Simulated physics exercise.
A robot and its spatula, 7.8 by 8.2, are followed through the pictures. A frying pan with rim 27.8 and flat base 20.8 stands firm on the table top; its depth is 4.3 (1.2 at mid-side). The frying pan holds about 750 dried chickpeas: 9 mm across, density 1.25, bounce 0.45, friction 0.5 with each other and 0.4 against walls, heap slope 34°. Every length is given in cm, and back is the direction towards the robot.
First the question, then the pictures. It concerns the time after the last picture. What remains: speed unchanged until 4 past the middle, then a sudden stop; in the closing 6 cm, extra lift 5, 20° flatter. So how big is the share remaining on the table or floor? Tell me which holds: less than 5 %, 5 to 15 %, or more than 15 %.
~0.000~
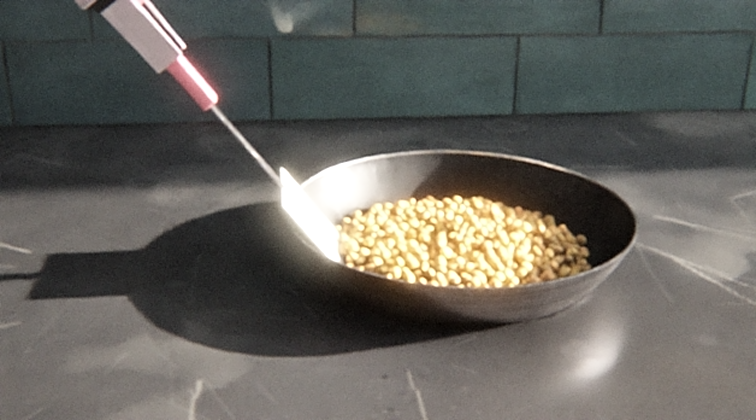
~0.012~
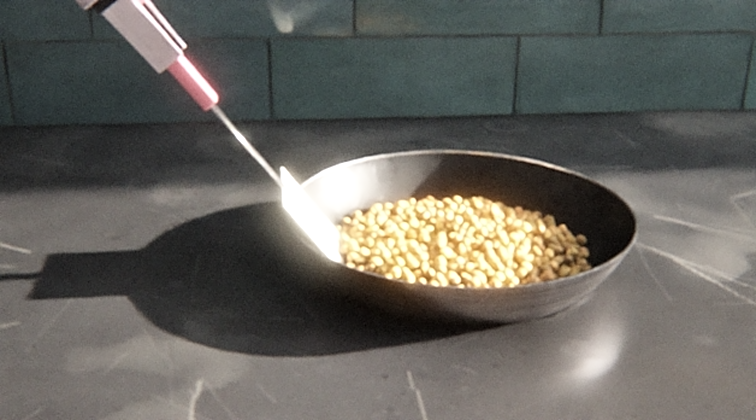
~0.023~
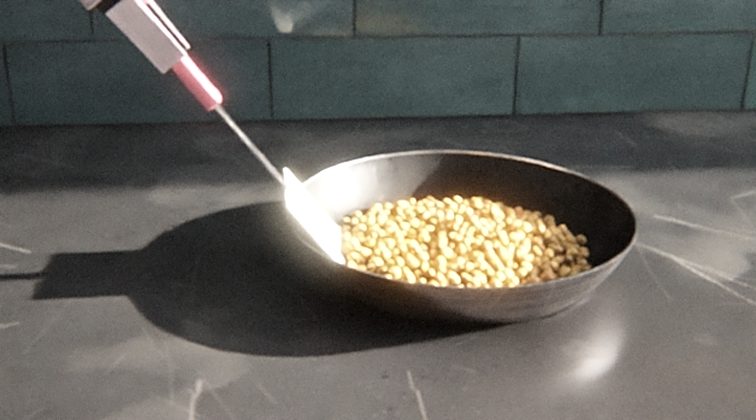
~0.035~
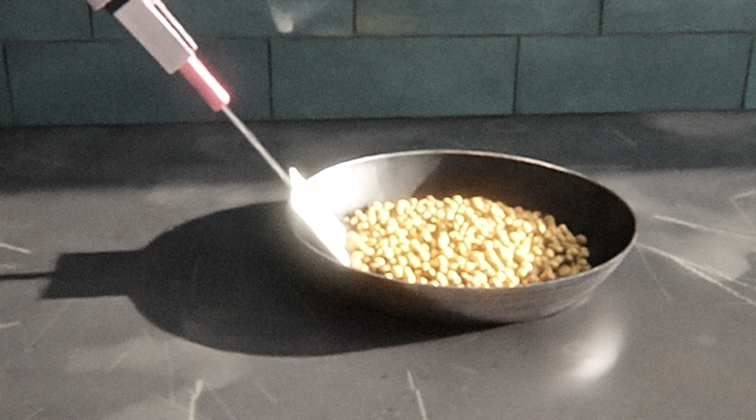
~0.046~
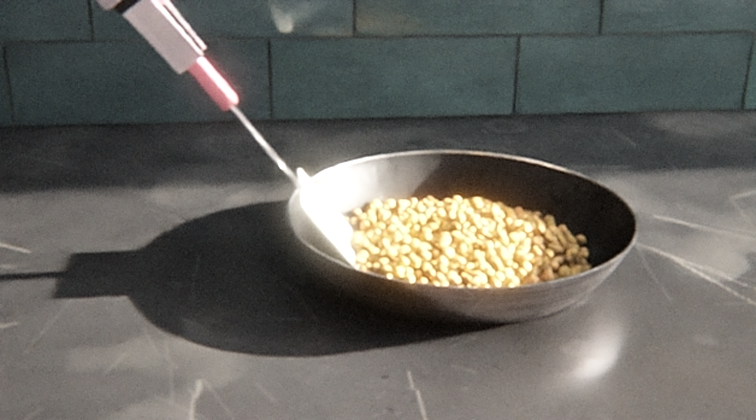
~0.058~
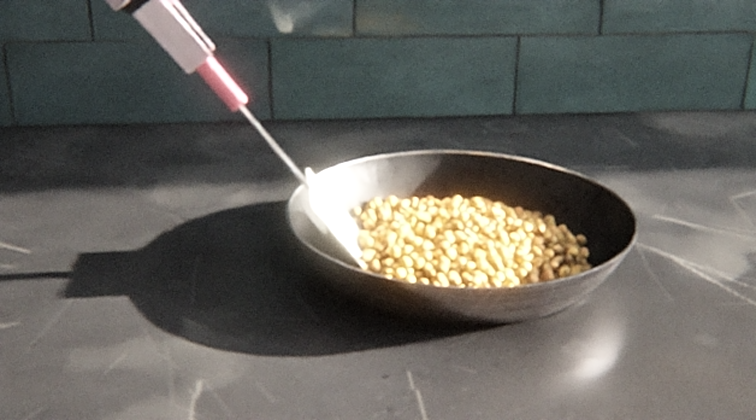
Less than 5 % holds.
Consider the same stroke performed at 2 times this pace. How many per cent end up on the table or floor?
That comes to some 10 per cent, roughly.
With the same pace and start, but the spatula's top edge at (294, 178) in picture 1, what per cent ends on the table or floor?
0 percent or thereabouts.
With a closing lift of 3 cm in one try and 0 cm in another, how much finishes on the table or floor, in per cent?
Some 0 and 0 per cent.
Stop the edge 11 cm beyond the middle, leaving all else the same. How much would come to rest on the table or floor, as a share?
In that case about 5 percent ends on the table or floor.
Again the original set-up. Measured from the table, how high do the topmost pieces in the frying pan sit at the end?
3.5 cm.
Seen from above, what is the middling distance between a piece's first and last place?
The value is roughly 2 cm.
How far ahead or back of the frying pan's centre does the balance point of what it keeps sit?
Ahead of centre, roughly 3.0 centimetres.
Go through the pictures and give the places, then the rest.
The first frame shows the spatula top edge at (281, 186), sloping 53°; upper third of the load around (457, 239), from x 335 to 590, top at y 200; 749 in the frying pan.
The second frame shows the spatula top edge at (282, 186), sloping 53°; upper third of the load around (457, 239), from x 335 to 590, top at y 200.
The third frame shows the spatula top edge at (285, 186), sloping 53°; upper third of the load around (457, 239), from x 335 to 590, top at y 200.
The fourth frame shows the spatula top edge at (292, 186), sloping 53°; upper third of the load around (454, 238), from x 335 to 590, top at y 200.
The fifth frame shows the spatula top edge at (300, 187), sloping 53°; upper third of the load around (450, 237), from x 335 to 590, top at y 200.
The sixth frame shows the spatula top edge at (308, 186), sloping 53°; upper third of the load around (449, 236), from x 335 to 590, top at y 200; 749 in the frying pan.
After 0.13 s, sloping 53°, highest piece 4 above the table; 749 in the frying pan.
After 0.21 s, sloping 44°, highest piece 5 above the table; 749 in the frying pan.
After 0.44 s, sloping 33°, highest piece 3 above the table; 749 in the frying pan.
After 1.49 s, sloping 33°, highest piece 3 above the table; 749 in the frying pan.
In the end, 749 in the frying pan. That is 0 % on the table or floor.
